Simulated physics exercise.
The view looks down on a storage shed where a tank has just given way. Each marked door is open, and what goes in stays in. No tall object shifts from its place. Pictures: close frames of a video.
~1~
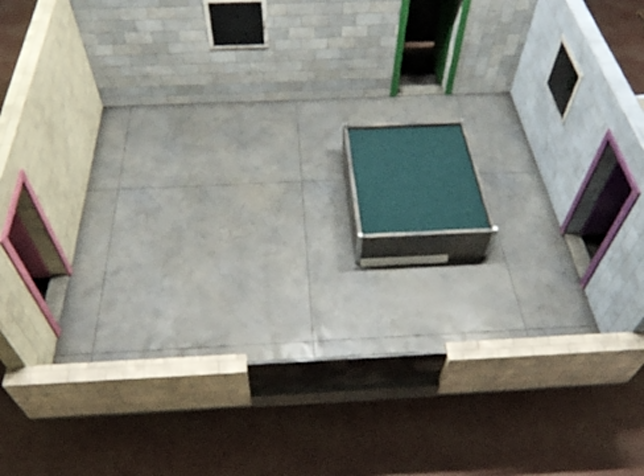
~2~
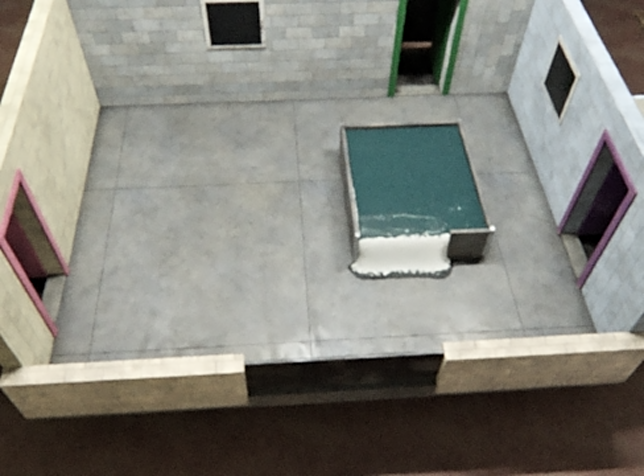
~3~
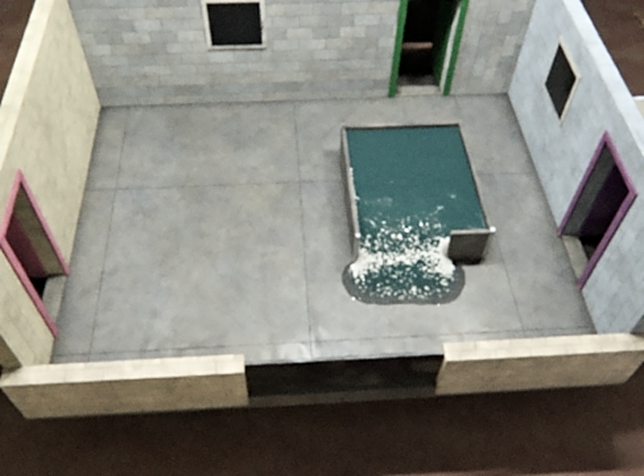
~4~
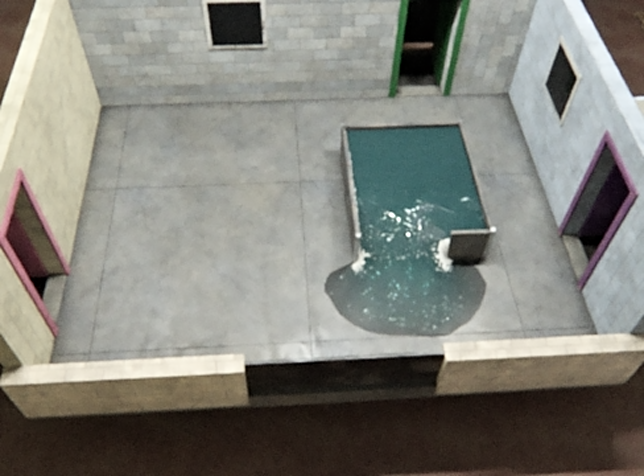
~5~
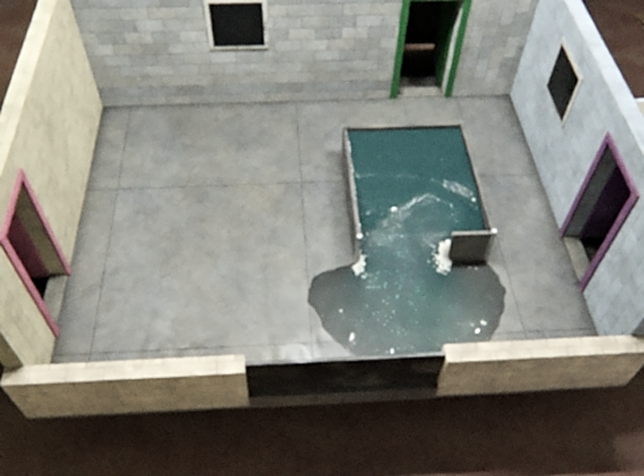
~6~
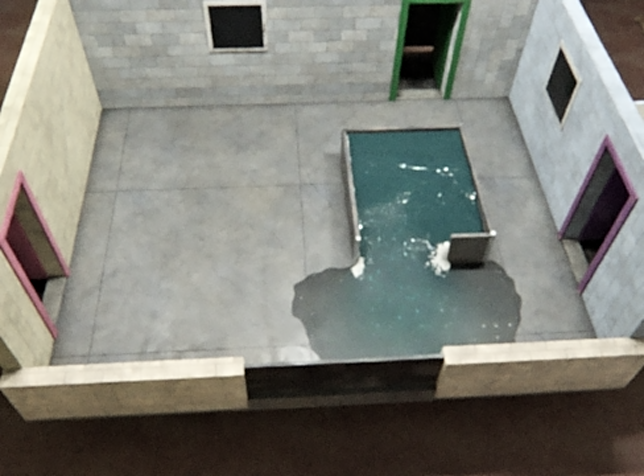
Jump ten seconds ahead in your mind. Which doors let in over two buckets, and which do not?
Here is how it goes: The pink door does, the purple door does, the green door does.
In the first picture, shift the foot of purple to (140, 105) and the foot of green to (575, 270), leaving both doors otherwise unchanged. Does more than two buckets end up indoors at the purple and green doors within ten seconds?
Then: The purple one tops the mark, the green one tops the mark.
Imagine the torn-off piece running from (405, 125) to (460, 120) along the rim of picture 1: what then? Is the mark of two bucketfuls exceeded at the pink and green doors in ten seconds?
Well, pink stays beneath it and green gets past it.
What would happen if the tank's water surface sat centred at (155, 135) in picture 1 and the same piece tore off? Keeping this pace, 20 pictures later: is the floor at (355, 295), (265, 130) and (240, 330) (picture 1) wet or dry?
My reading is hit by the flood first, missed by the flood next and hit by the flood last.
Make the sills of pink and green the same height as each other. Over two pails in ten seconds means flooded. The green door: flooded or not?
The green door comes in under.
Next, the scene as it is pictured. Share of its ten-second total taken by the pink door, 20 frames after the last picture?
By my reckoning, 15 percent.
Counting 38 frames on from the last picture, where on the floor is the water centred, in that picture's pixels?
Near (342, 245).
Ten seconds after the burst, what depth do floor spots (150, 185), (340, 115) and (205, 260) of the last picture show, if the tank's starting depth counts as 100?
About 6, 18, 6 %.
A moment on, water covers 15 % of the floor; the pink door not reached, the purple door not reached, the green door not reached.
Next, water covers 25 % of the floor; the pink door not reached, the purple door not reached, the green door not reached.
Then, water covers 45 % of the floor; the pink door under two buckets in, the purple door under two buckets in, the green door not reached.
Later, water covers 70 % of the floor; the pink door over two buckets in, the purple door over two buckets in, the green door under two buckets in.
In the end, water covers 95 % of the floor; the pink door over two buckets in, the purple door over two buckets in, the green door over two buckets in.
